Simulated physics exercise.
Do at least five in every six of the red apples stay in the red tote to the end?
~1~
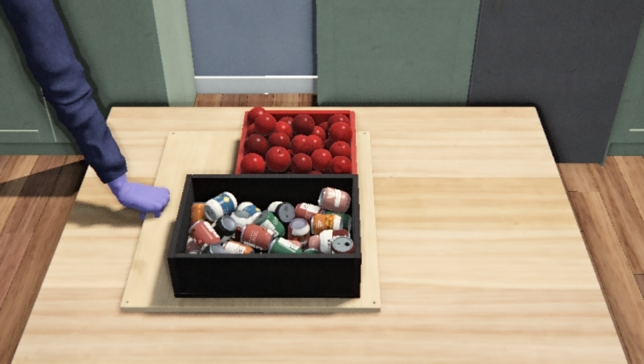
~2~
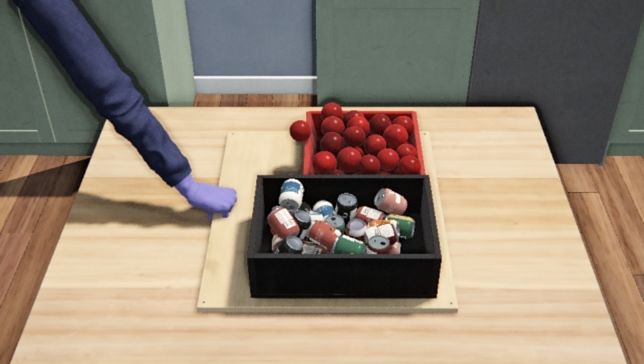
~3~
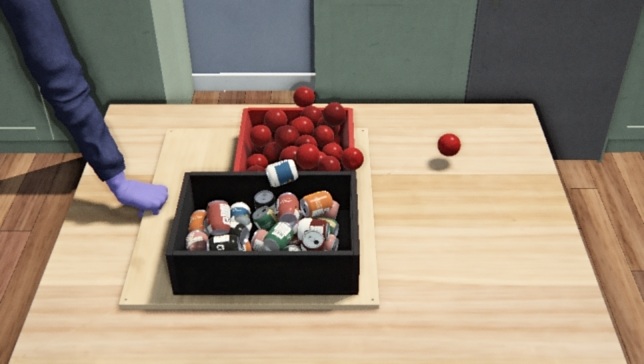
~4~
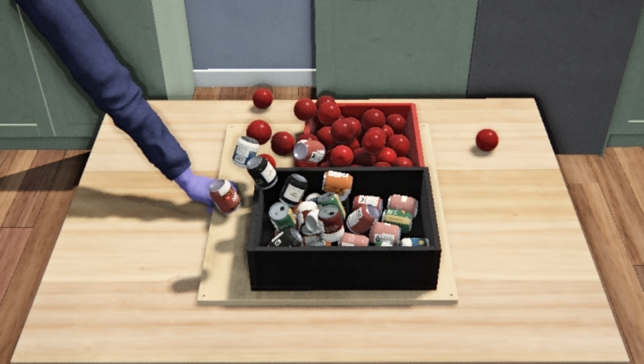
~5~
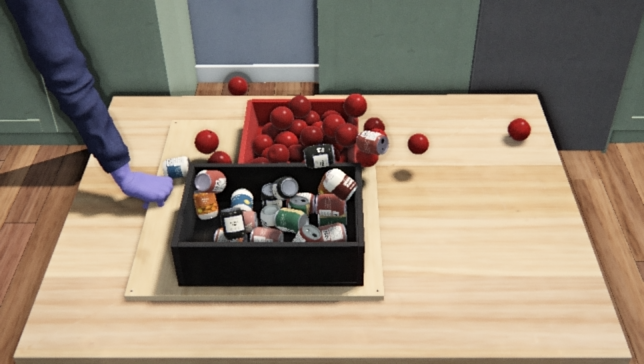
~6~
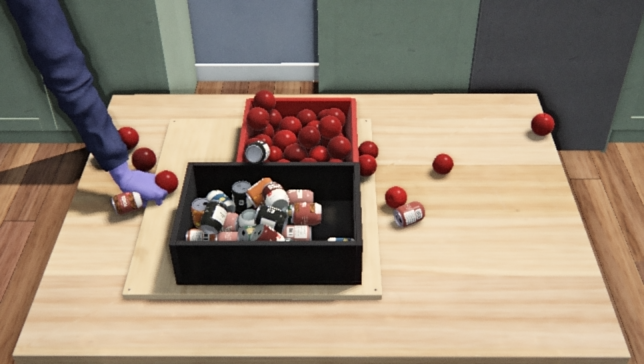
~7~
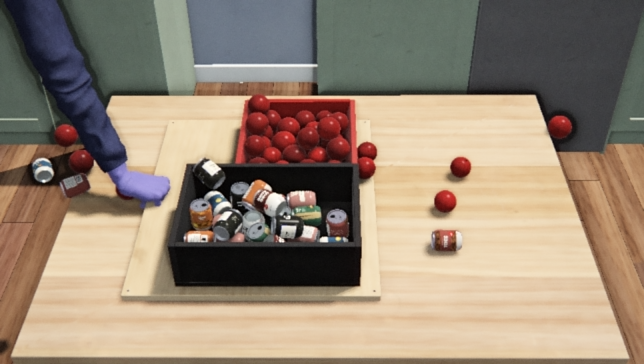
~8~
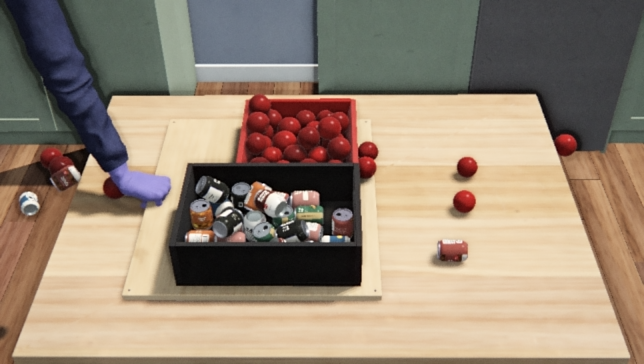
No, more than one in six of the red apples end up outside the red tote. They lie scattered to both sides, though many others are still inside.
On a table, a hand slides a board right and back twice, spilling apples and cans.
